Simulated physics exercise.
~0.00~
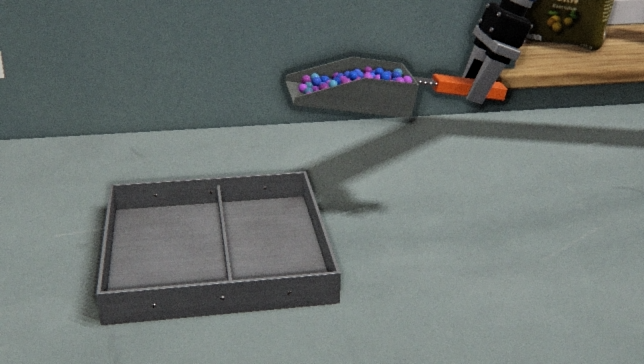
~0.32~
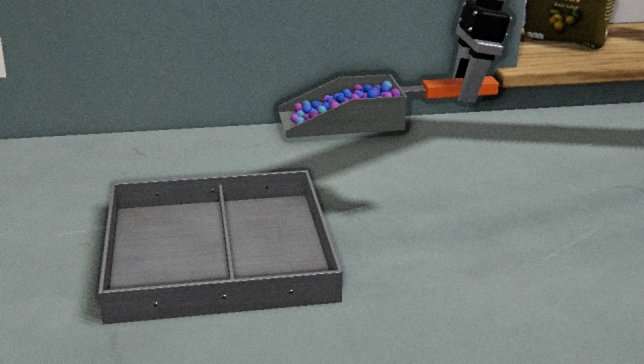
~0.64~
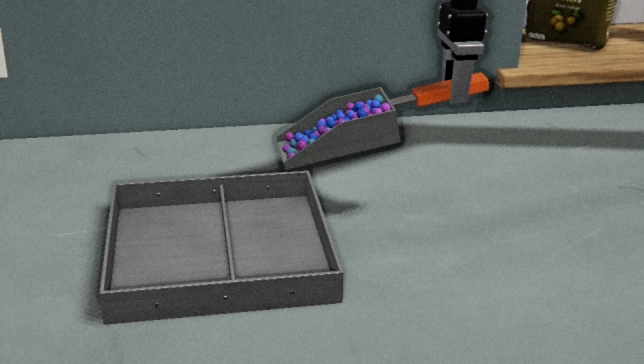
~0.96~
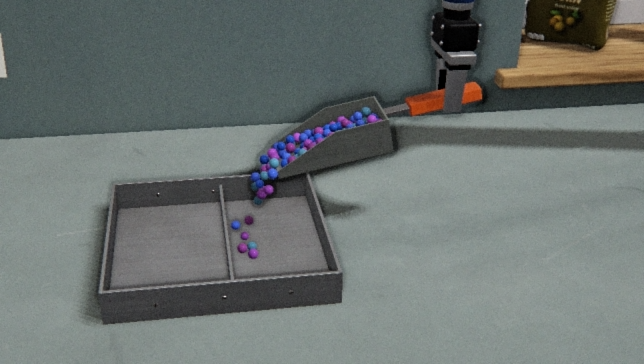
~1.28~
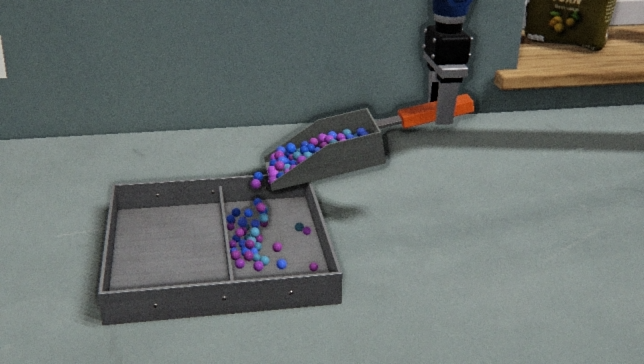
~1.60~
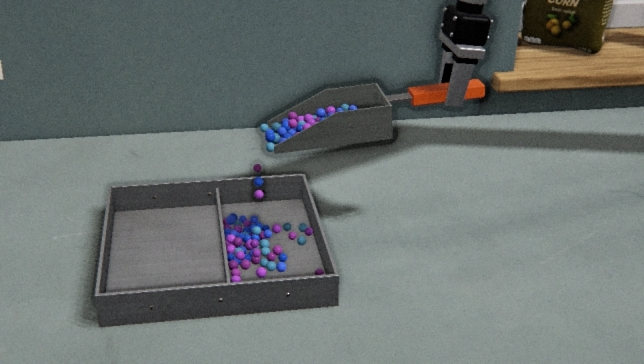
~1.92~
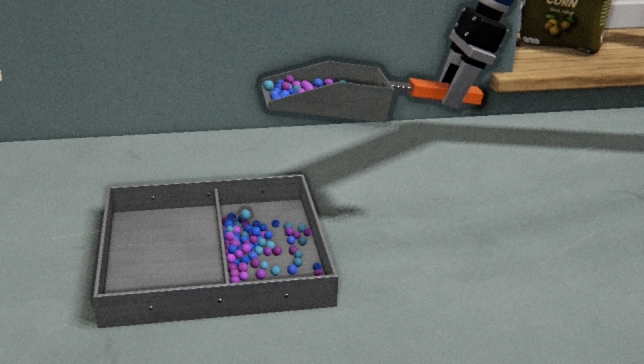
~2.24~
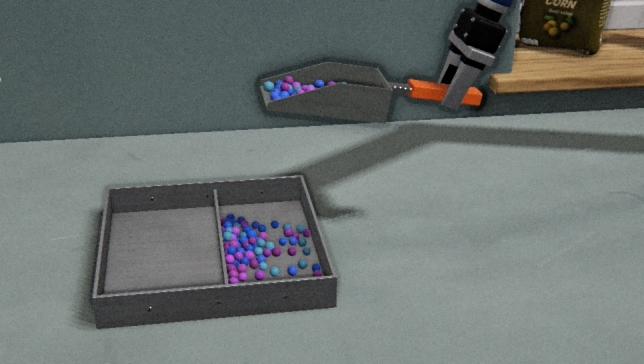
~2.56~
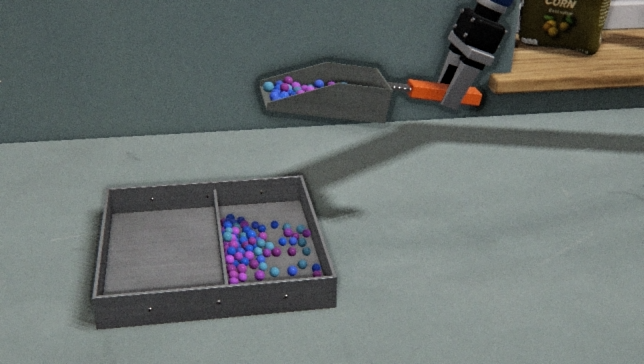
A robot arm at the upper right grips the orange handle of a grey scoop filled with small blue, purple and pink balls, seen from slightly above a pale grey-green table. A dark, open tray with one divider rests at the lower left, and a packet stands on a wooden board behind. The arm lowers the scoop leftward and tips its open end down over the tray. Balls pour into the right compartment and spread out. The scoop levels, drops a last few, then lifts and tilts back, holding still with some balls inside while the left compartment stays empty.
